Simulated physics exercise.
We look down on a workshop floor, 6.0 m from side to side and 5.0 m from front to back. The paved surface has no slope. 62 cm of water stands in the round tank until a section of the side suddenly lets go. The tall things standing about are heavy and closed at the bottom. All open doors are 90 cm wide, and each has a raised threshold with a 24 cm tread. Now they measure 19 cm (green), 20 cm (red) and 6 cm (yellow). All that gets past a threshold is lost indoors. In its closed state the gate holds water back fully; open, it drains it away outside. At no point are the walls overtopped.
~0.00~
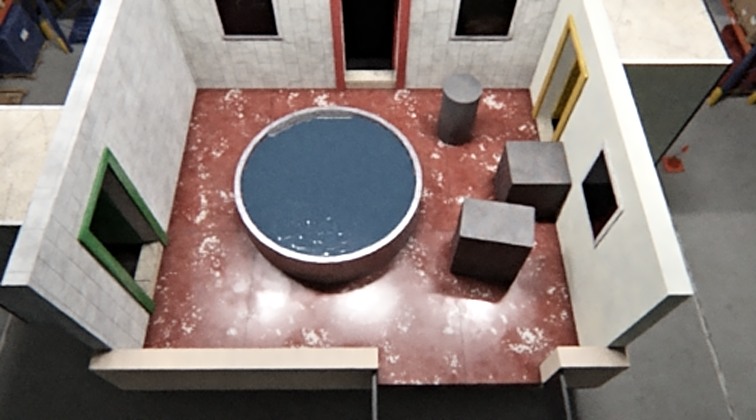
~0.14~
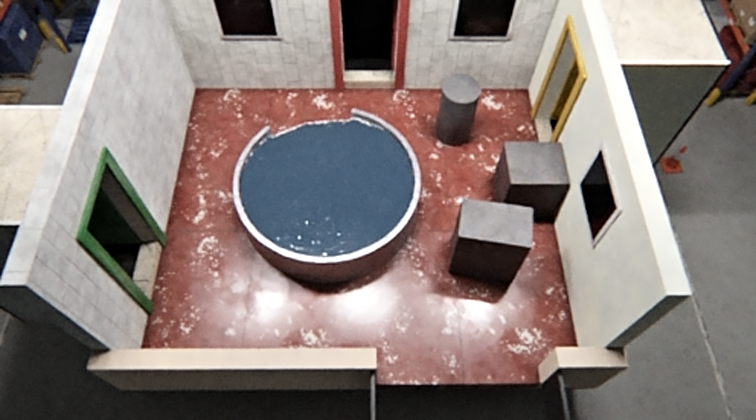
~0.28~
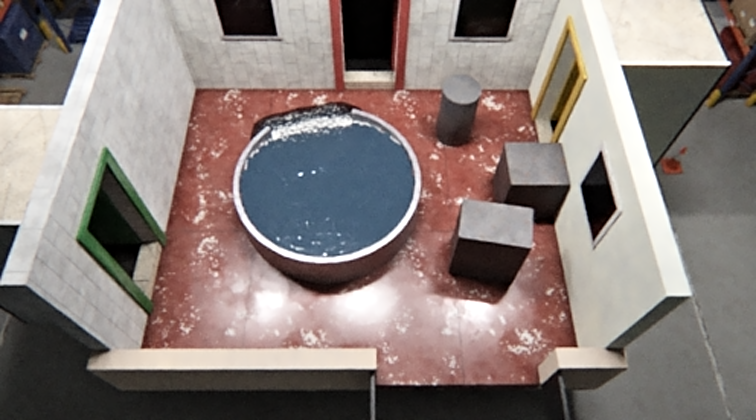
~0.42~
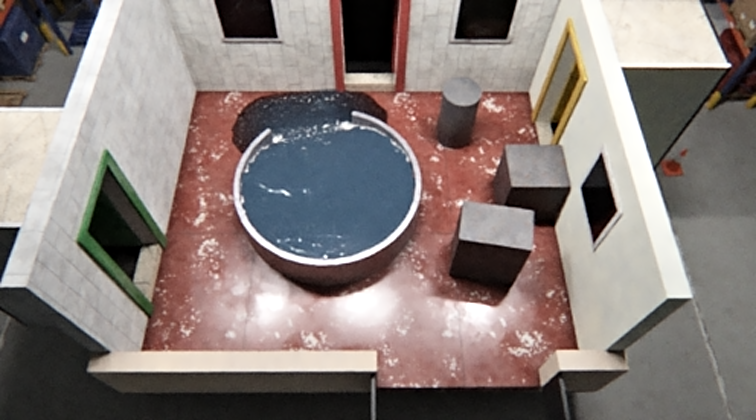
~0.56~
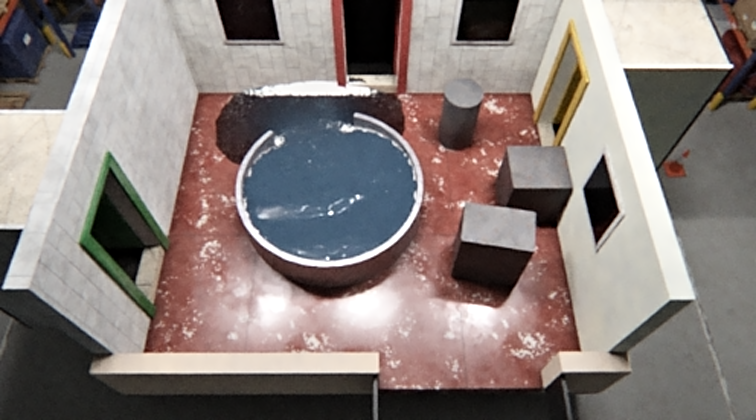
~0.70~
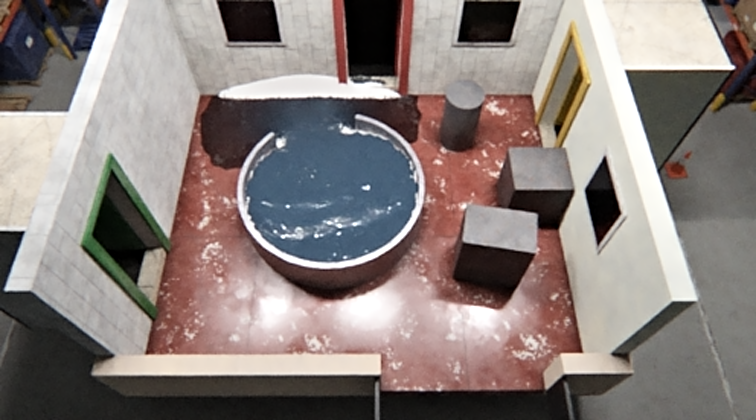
A small walled room with a mottled red floor is seen from above, the view shifting only very slightly. A round tank of dark blue water stands left of centre, with a grey cylinder and two grey blocks to its right, a green-framed opening left, a red one at the back and a yellow one right. The tank's far side opens, and water pours through the gap, spreading darkly across the floor to the back wall and sideways while ripples cross the tank.
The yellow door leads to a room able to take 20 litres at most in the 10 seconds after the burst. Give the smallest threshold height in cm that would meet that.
The threshold would need to be about 14.5 cm high.
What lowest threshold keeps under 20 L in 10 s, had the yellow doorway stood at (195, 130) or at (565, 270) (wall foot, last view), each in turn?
First place around 36 cm, second around 10.5 cm.
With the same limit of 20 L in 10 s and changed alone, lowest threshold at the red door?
Roughly 24 cm at the red door.
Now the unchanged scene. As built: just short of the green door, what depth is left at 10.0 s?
About 12.0 centimetres.
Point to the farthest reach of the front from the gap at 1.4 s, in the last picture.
Pixel close to (491, 100).
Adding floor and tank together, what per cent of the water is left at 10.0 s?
About 86 %.
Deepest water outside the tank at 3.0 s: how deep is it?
38 cm.
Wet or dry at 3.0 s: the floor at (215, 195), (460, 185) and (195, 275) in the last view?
Spot one awash, spot two awash, spot three awash.
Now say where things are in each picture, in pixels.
The first frame shows the round tank at (329, 180) is whole and still, 62 cm deep; the yellow door at (557, 100) is dry.
In the second frame, water pours out on the far side and has run 0.3 m, to a hidden place; about 7 cm deep outside, 62 cm at the back.
In the third frame, the front is at (267, 120), 0.7 m from the gap on the far side; 1.1 m2 of floor is wet, 62 cm left at the back.
In the fourth frame, water pours out on the far side and has run 1.2 m, to (259, 101); about 7 cm deep outside, 62 cm at the back.
In the fifth frame, the gap is on the far side, the front 1.7 m out at (239, 93); the back of the round tank holds 62 cm.
In the sixth frame, water pours out on the far side and has run 1.9 m, to (217, 95); about 7 cm deep outside, 62 cm at the back; 2.5 m in a straight line remain to the yellow door at (559, 106).
After 1.4 s water covers 20 % of the floor, deepest (48 cm) near (200, 100); it has not reached the yellow door.
After 3.0 s water covers 60 % of the floor, deepest (38 cm) near (208, 107); 13 cm at the yellow door, 14 litres in over its 6 cm threshold.
After 10.0 s water covers 100 % of the floor, deepest (17 cm) near (568, 358); 12 cm at the yellow door, 170 litres in over its 6 cm threshold.
At the yellow door as built, the water arrived by 2.3 s and peaked near 14 cm at 6.0 s.
Run again over the same 10 s with other heights there, 34 litres in over 13 cm, 4 litres over 17.5 cm. The limit of 20 litres is kept from about 14.5 cm up.
